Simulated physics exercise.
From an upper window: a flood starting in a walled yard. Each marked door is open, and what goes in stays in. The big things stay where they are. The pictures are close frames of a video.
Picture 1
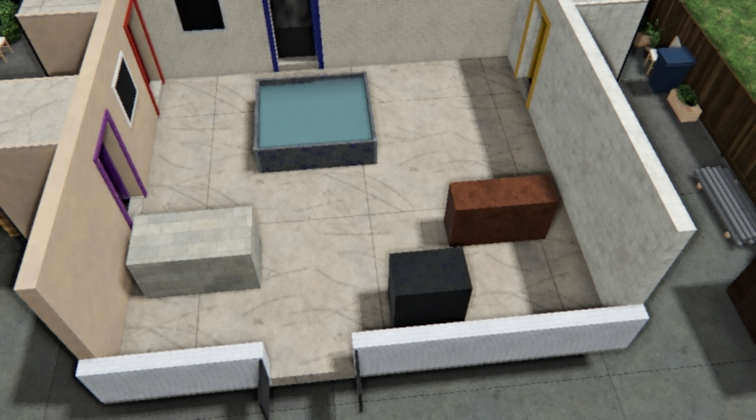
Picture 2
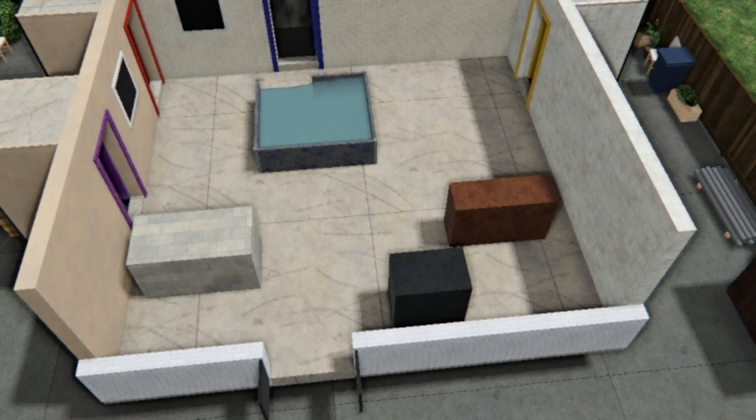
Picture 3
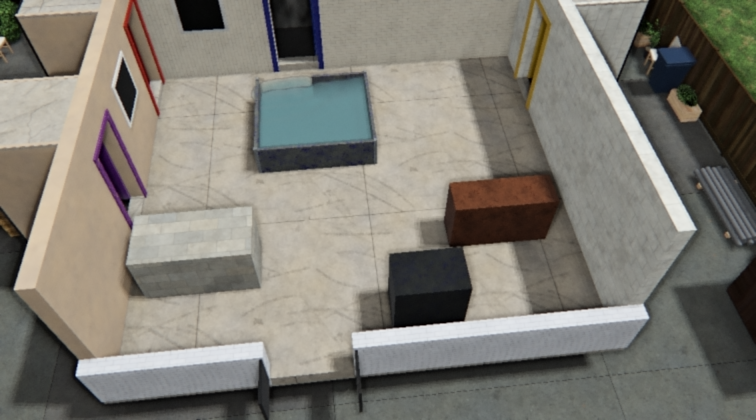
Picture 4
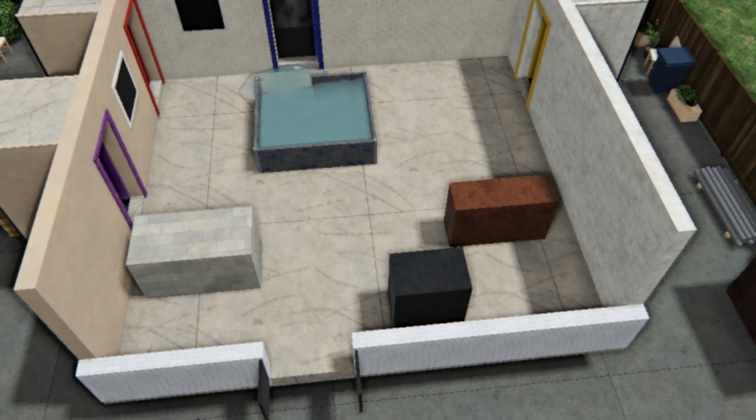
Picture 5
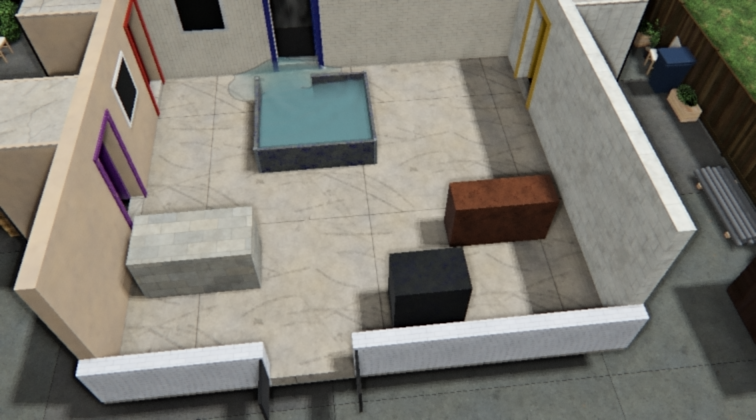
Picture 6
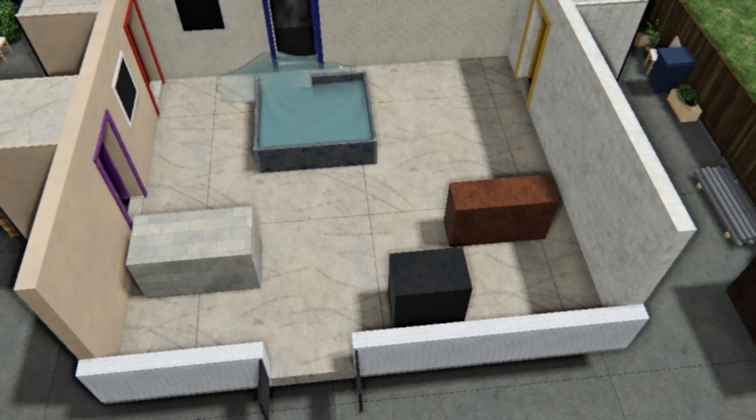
Water pours out through a gap in the tank's far side and spreads across the yard floor.
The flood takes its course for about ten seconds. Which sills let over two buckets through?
In the end: The purple door admits no more than that; the yellow door lets in a lot; the blue door lets in a lot; the red door lets in a lot.
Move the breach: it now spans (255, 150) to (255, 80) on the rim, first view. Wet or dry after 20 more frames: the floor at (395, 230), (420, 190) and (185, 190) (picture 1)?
As listed: Clear, not flooded, flooded.
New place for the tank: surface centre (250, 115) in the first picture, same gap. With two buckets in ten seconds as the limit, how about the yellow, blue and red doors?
One by one: The yellow door goes over, the blue door is under, the red door passes that mark.
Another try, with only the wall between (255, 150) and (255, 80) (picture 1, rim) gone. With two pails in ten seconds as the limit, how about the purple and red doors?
In short: The purple one lets more in, the red one is over.
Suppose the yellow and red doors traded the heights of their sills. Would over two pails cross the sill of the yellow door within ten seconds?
My reading: Yellow door holds.
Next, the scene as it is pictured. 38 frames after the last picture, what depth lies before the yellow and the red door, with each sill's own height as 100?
Near 190 and 110 in a hundred.
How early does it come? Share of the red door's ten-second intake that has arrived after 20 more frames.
Some 70 per cent.
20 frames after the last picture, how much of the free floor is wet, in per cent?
Roughly 35 per cent.
A moment on, water covers 10 % of the floor; the purple door not reached, the yellow door not reached, the blue door over two buckets in, the red door not reached.
Next, water covers 15 % of the floor; the purple door not reached, the yellow door not reached, the blue door far over two buckets in, the red door over two buckets in.
Then, water covers 35 % of the floor; the purple door wet at the sill, nothing in, the yellow door wet at the sill, nothing in, the blue door far over two buckets in, the red door far over two buckets in.
Later, water covers 50 % of the floor; the purple door wet at the sill, nothing in, the yellow door over two buckets in, the blue door far over two buckets in, the red door far over two buckets in.
In the end, water covers 85 % of the floor; the purple door under two buckets in, the yellow door over two buckets in, the blue door far over two buckets in, the red door far over two buckets in.
